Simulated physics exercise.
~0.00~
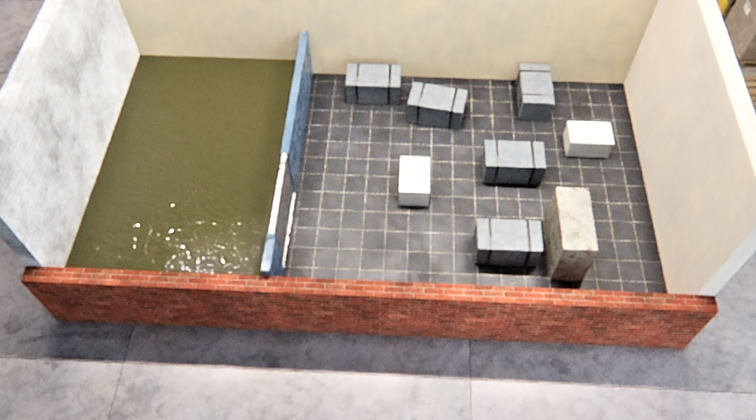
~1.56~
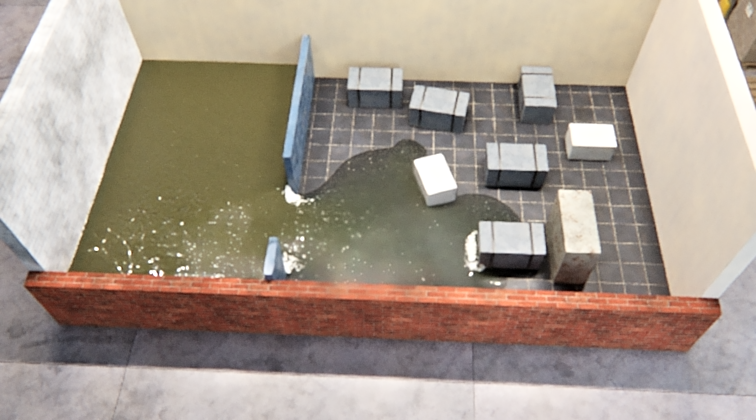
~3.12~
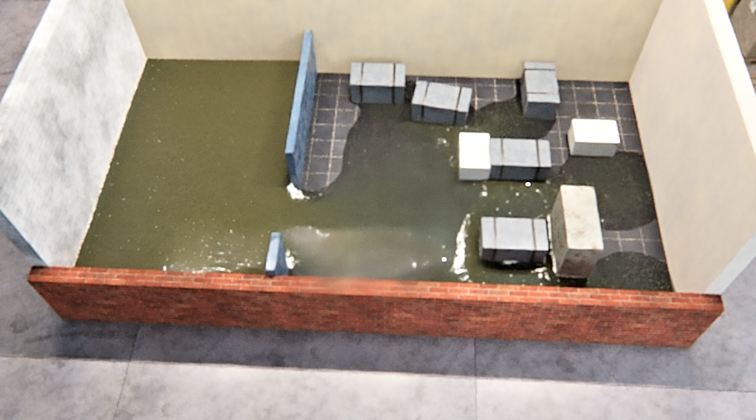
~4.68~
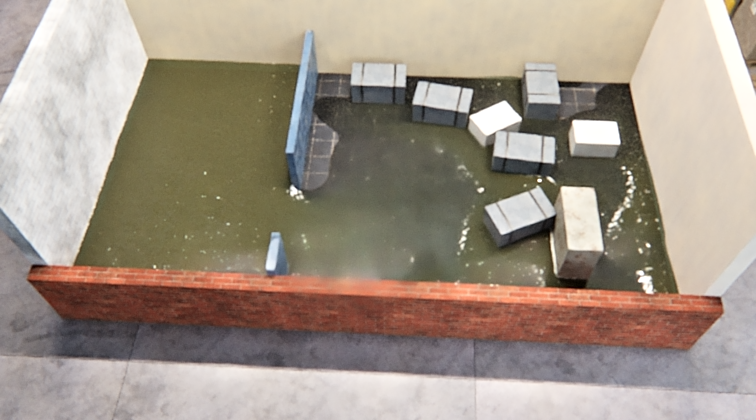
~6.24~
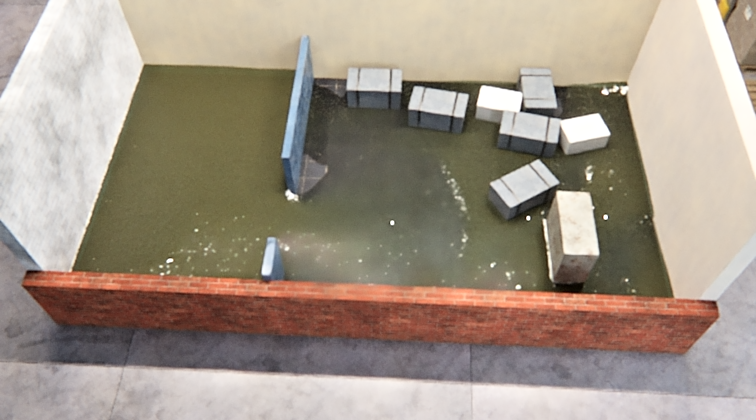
We see murky green water pour from the left side of a walled basin through a gap in a blue divider, spreading over the tiled right side and pushing a white block and some gray crates up and rightward, until nearly all the floor is covered and several boxes sit clustered.
